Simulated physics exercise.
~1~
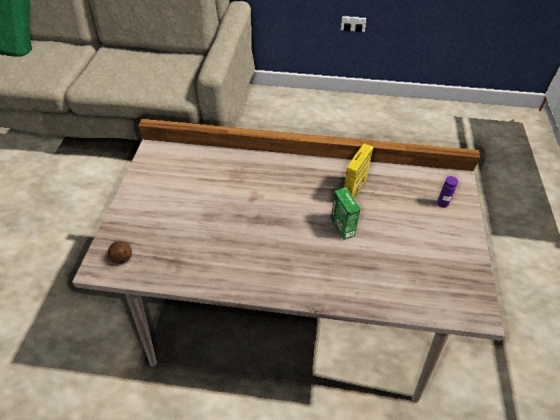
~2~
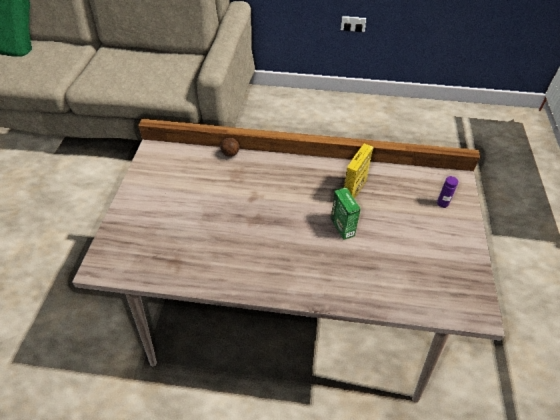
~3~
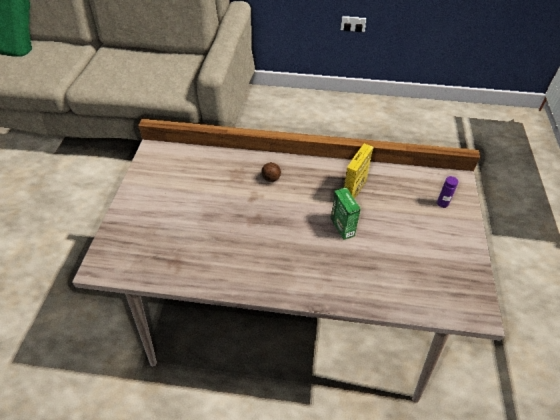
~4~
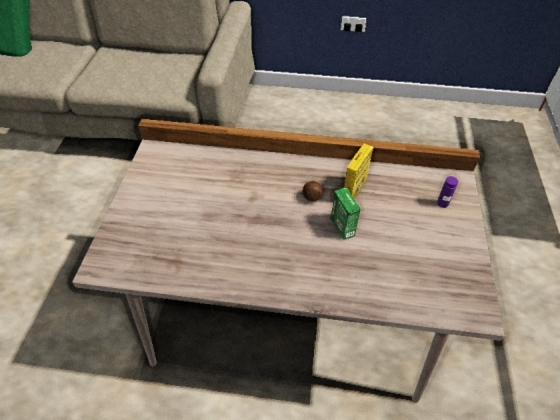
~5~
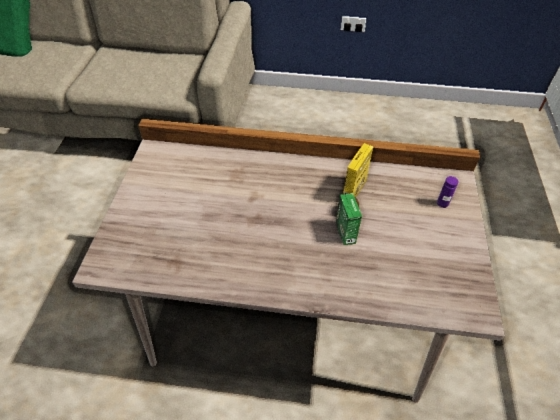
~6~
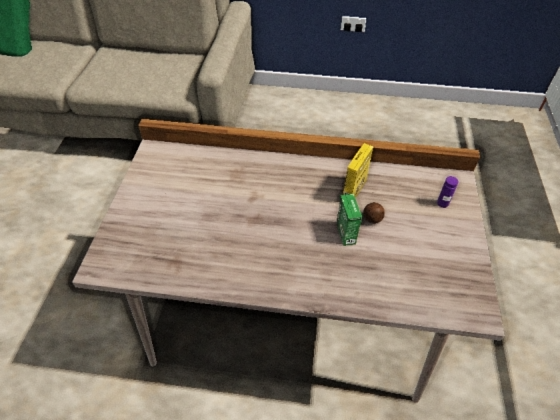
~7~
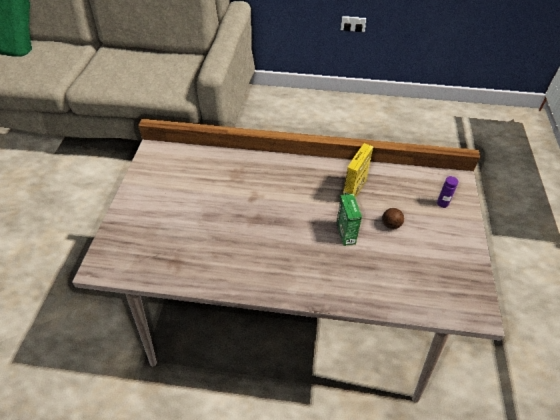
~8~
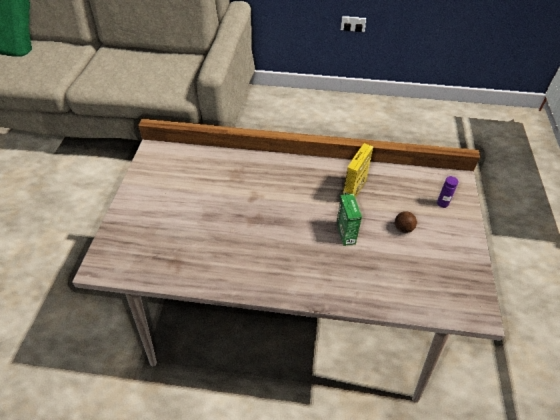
In a room with a beige sofa and a dark blue wall, a pale wooden table is seen from above at an angle, with a raised brown strip along its far edge. A yellow packet and a green packet stand right of centre, a purple shaker stands farther right, and a brown ball is at the near left. The ball travels to the far strip, then heads right and toward the near side. It passes out of sight behind the green packet, which shifts slightly. The ball reappears on the right and slows near the shaker, with all three items still upright.
